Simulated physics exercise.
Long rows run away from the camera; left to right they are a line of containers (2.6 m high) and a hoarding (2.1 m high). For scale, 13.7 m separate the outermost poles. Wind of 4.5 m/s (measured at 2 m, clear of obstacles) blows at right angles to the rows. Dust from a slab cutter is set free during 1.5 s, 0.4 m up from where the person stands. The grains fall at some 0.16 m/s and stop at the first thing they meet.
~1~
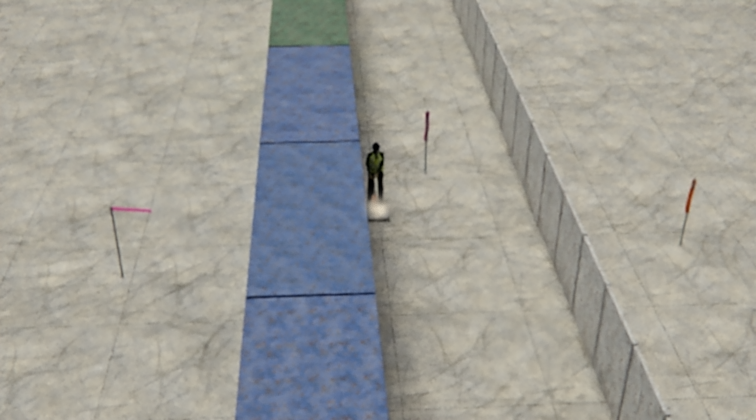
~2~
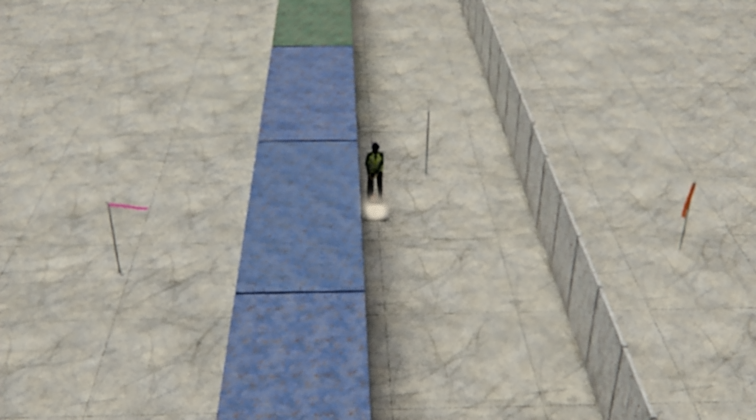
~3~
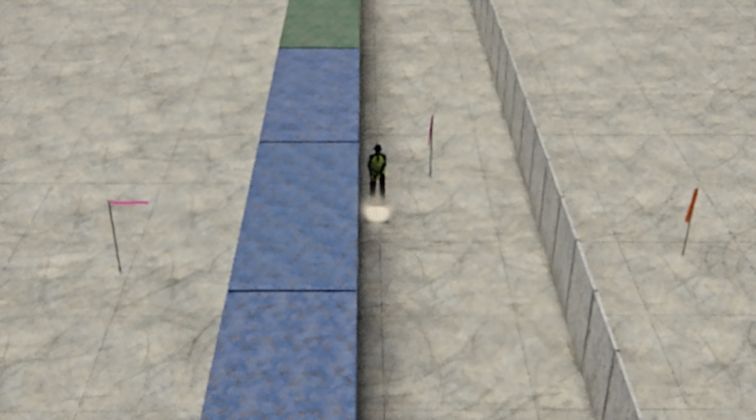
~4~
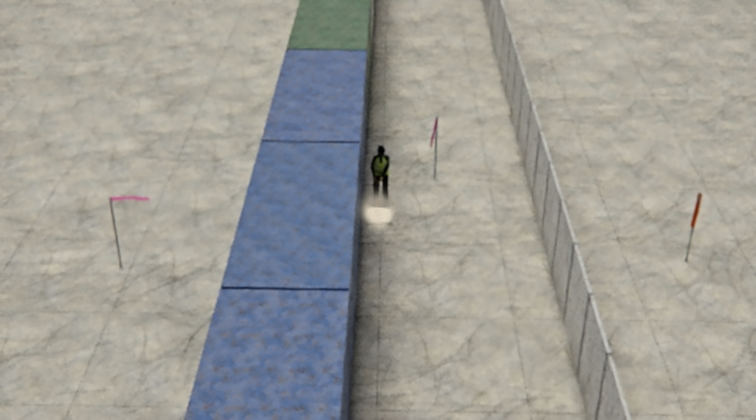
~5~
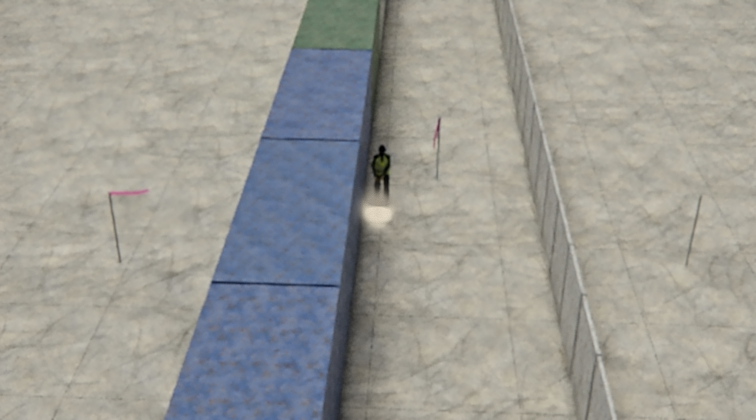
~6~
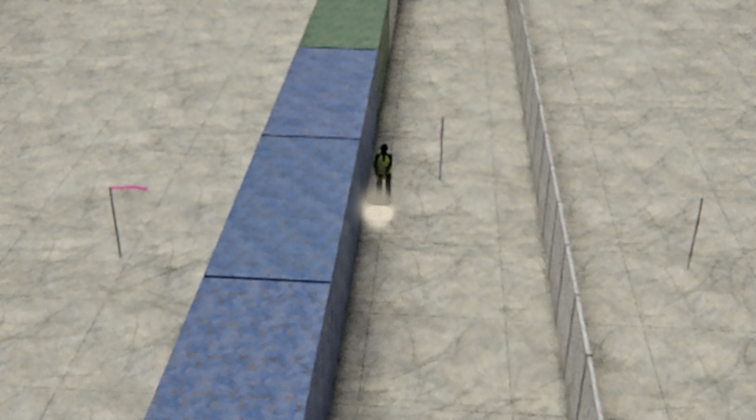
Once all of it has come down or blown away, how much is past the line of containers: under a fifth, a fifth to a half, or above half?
The share that finishes beyond it is under a fifth.
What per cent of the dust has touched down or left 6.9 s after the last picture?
Some 75 per cent.
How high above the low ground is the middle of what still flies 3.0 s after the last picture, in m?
Roughly 0.6 m up.
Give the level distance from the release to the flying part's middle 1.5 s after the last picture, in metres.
About 0.0 m.
Then, 1.5 s after the last picture, 0 % is beyond the line of containers; 16 % has touched down or left; the middle of what still flies is 0.4 m above the low ground, near (374, 208).
Then, 3.0 s after the last picture, 0 % is beyond the line of containers; 44 % has touched down or left; the middle of what still flies is 0.5 m above the low ground, near (372, 203).
Then, 6.9 s after the last picture, 0 % is beyond the line of containers; 76 % has touched down or left; the middle of what still flies is 2.6 m above the low ground, near (424, 132).
Then, 19.0 s after the last picture, 0 % is beyond the line of containers; 92 % has touched down or left.
Then, 44.0 s after the last picture, 0 % is beyond the line of containers; 100 % has touched down or left.
